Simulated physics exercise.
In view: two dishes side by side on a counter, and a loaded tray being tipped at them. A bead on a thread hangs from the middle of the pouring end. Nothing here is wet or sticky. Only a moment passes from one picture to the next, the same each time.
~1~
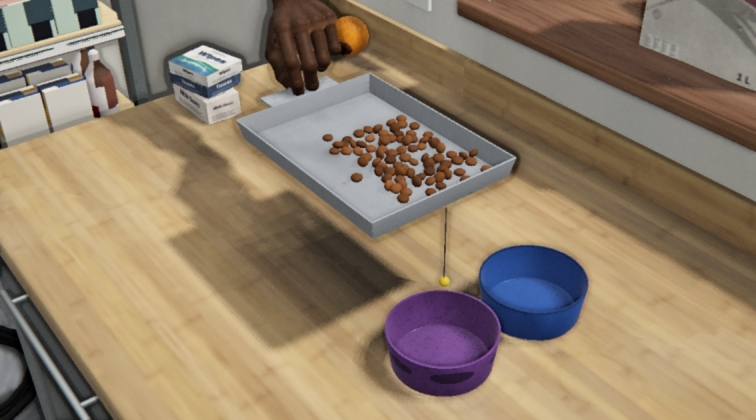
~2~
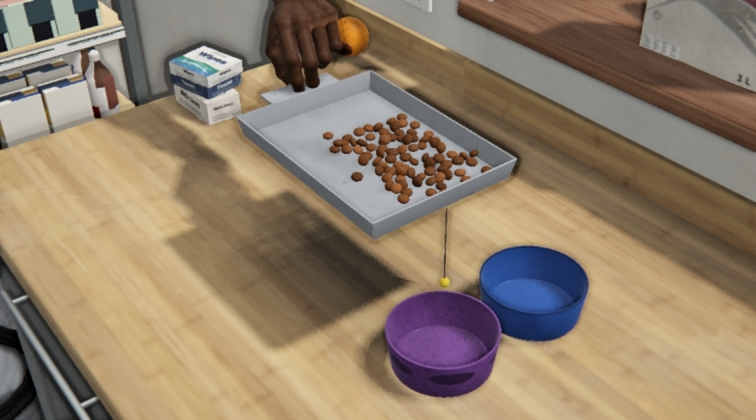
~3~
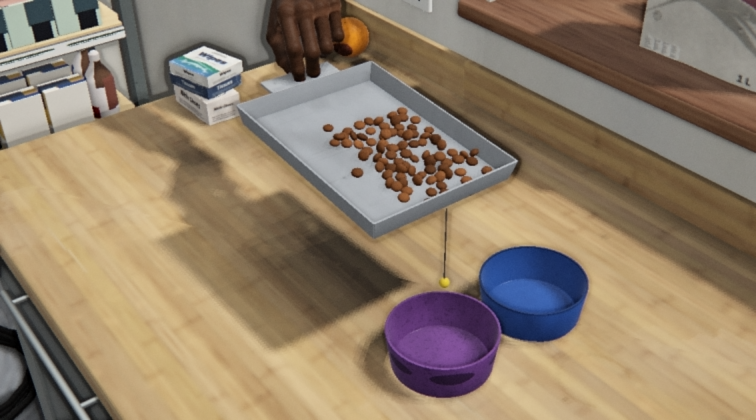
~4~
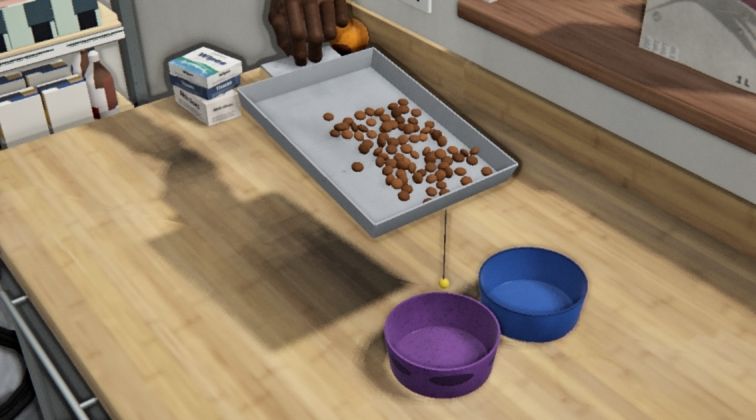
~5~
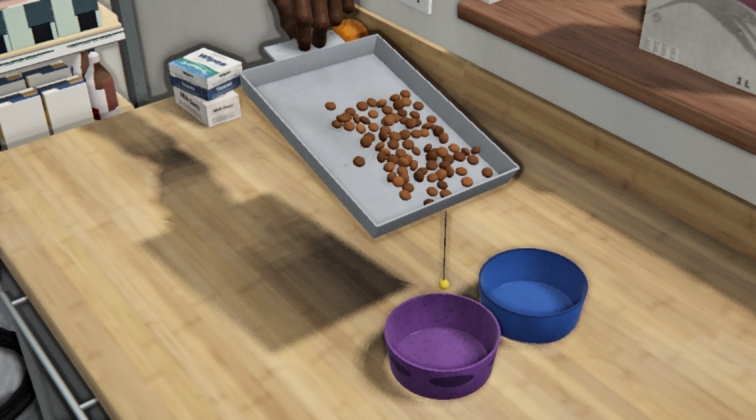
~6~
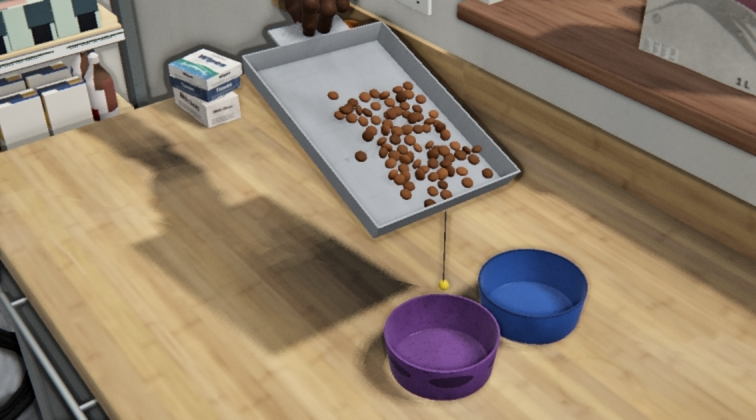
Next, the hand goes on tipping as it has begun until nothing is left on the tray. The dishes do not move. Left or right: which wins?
More goes to the right-hand dish.
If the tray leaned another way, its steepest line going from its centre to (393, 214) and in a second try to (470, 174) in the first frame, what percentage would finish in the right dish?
About 0 and 90 per cent.
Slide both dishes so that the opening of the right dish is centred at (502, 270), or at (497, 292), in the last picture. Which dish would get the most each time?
In turn: The right one; the right-hand dish.
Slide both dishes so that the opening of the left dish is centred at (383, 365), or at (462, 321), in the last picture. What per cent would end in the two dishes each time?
Near 70 % and 90 %.
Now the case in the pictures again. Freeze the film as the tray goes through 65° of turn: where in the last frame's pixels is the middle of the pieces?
Roughly at (461, 173).
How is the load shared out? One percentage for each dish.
Left dish near 30 in a hundred; right dish near 60.
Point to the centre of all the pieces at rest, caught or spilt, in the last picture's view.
Roughly at (520, 324).
Just after the last frame, tray tipped steeply; every one on the tray.
A moment on, tray tipped past a quarter turn; roughly half on the tray; about a tenth in the left dish; roughly a quarter in the right dish; about a tenth outside both; about a tenth in the air.
Further on, tray tipped past a quarter turn; roughly a third in the left dish; roughly two thirds in the right dish; about a tenth outside both.
When it is over, tray tipped past a quarter turn; roughly a third in the left dish; roughly two thirds in the right dish; about a tenth outside both.
